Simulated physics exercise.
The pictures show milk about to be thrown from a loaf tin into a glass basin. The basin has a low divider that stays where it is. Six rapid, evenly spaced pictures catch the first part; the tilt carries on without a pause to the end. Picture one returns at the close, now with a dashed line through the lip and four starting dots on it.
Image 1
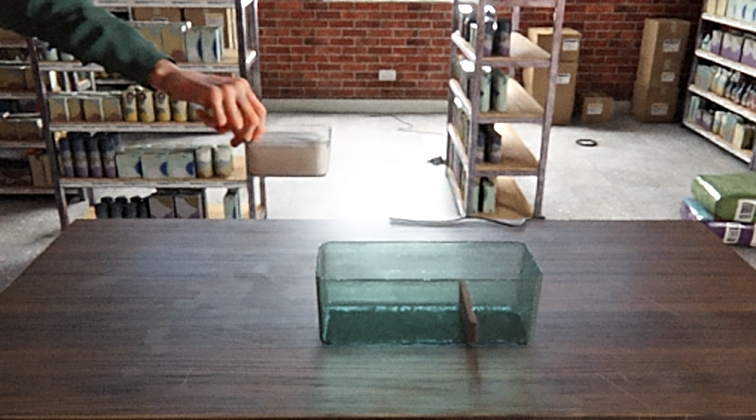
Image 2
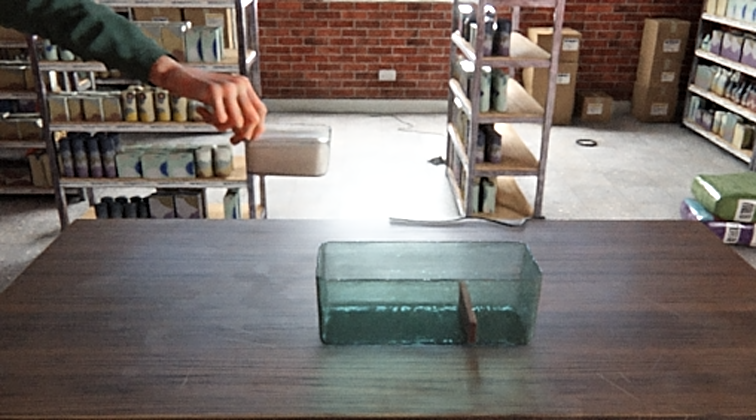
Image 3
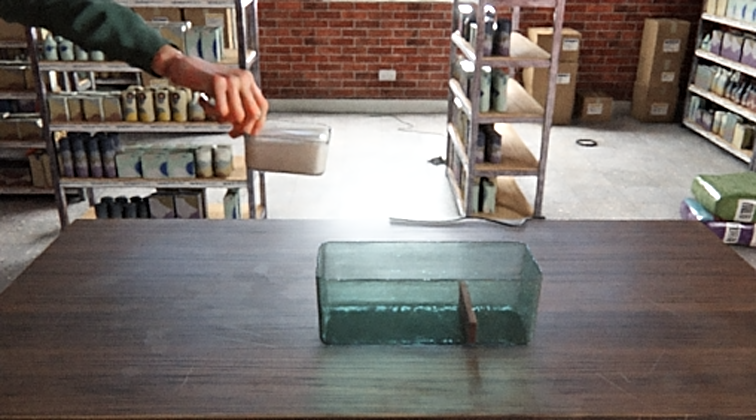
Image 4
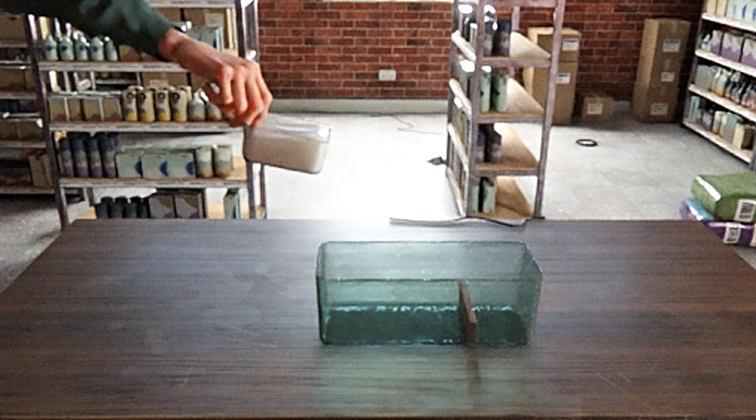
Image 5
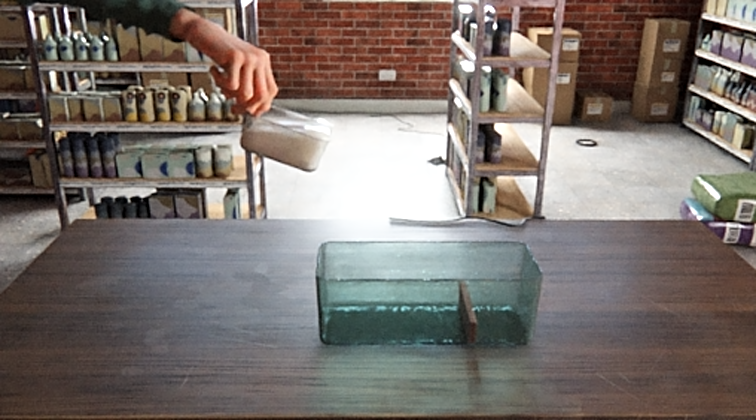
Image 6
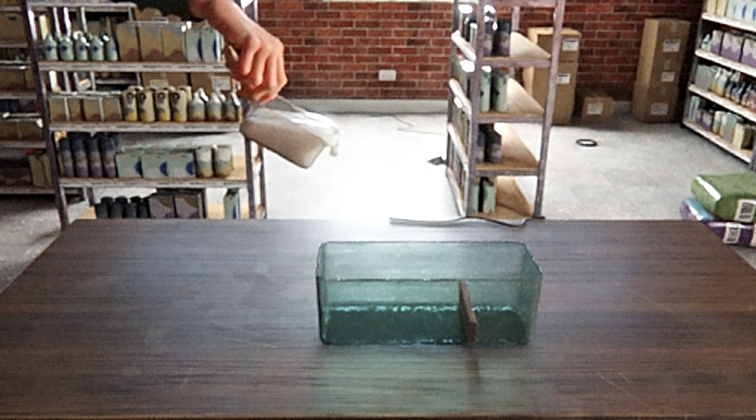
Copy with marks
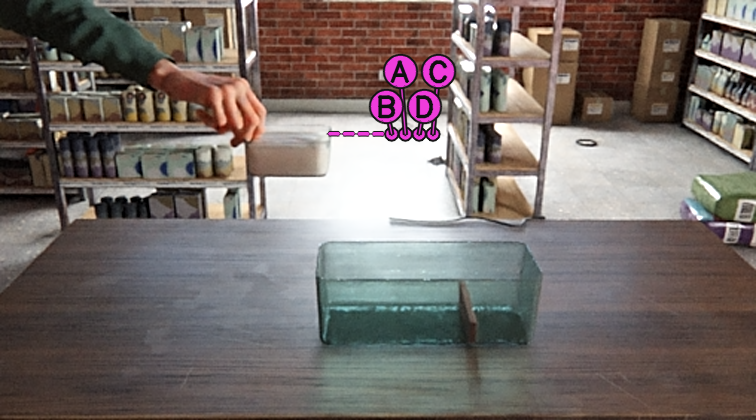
A hand held a clear container of milk above and left of a glass basin on a dark table, then tilted it steadily rightward until milk began slipping over its lip.
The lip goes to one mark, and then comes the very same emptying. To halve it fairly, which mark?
Take B.
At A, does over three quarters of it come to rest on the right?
No.
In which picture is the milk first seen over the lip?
Picture 5.
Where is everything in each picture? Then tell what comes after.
Upright, lip at (329, 133); basin from (320, 342) to (533, 341); top of the wall at (468, 302); nothing has left yet.
Upright, lip at (329, 133); nothing has left yet.
Tipped about 5°, lip at (329, 133); nothing has left yet.
Tipped about 12°, lip at (329, 133); nothing has left yet.
Tipped about 20°, lip at (329, 133); milk is over the lip, down to (329, 133).
Tipped about 31°, lip at (329, 133); milk is over the lip, down to (335, 149).
On the marked copy, A at (405, 134); B at (391, 134); C at (432, 134); D at (419, 134).
If A is chosen, about 33 % ends left of the wall and 64 % right of it; 3 % is lost outside.
If B is chosen, about 50 % ends left of the wall and 48 % right of it.
If C is chosen, about 29 % ends left of the wall and 69 % right of it.
If D is chosen, about 26 % ends left of the wall and 71 % right of it; 3 % is lost outside.
